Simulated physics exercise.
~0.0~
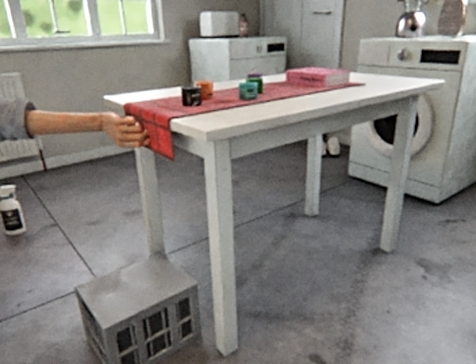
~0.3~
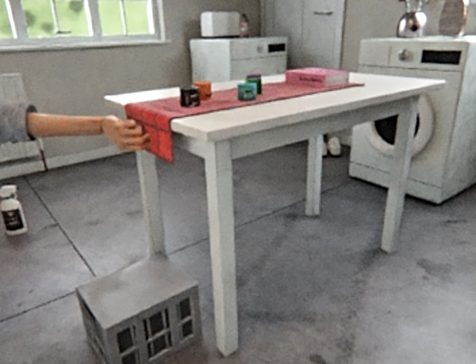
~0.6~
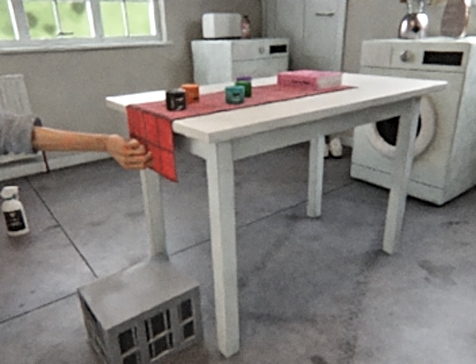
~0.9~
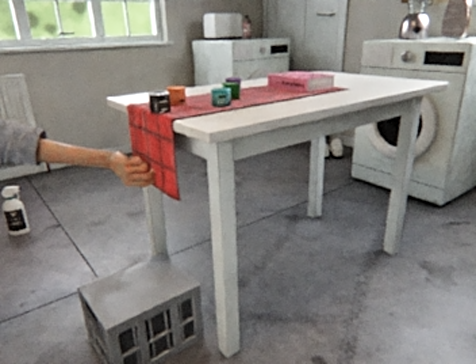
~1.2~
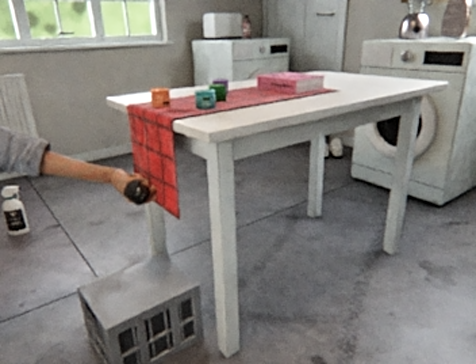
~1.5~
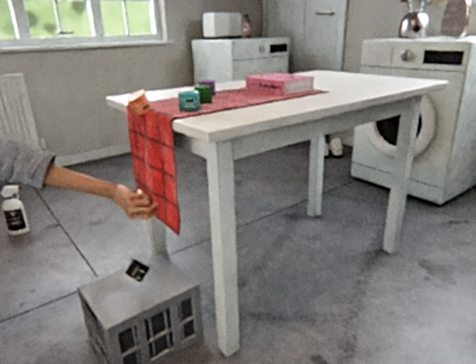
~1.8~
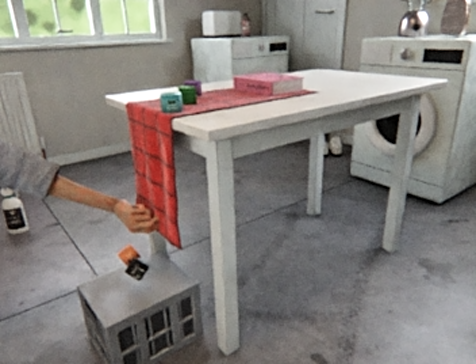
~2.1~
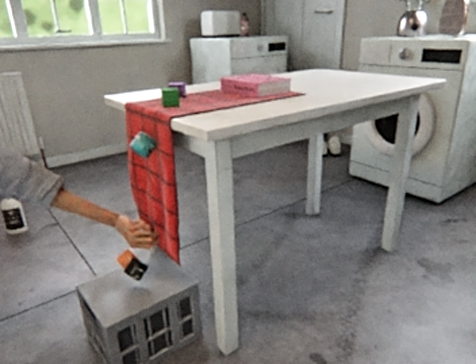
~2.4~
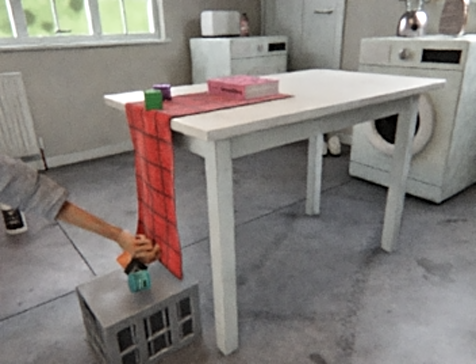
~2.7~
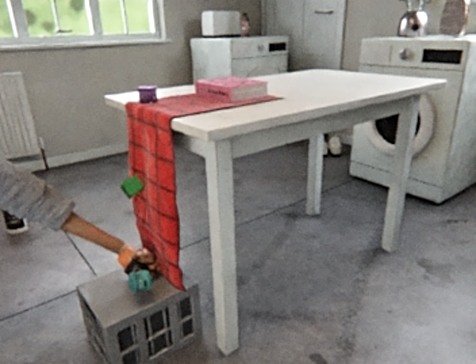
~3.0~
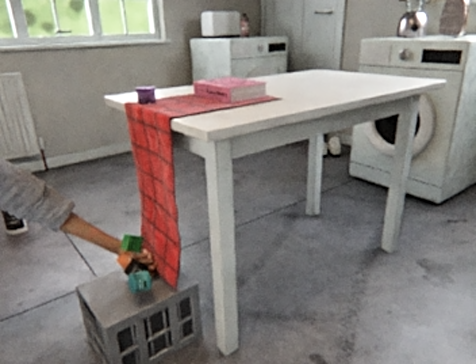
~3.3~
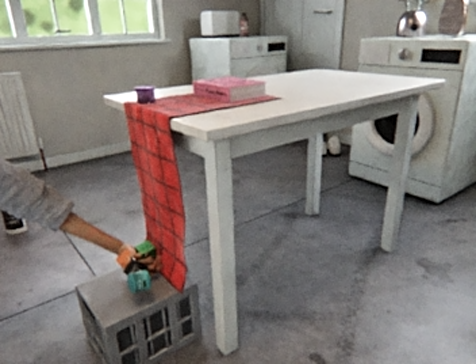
In a kitchen, a hand draws a red runner down, and four small items drop off.
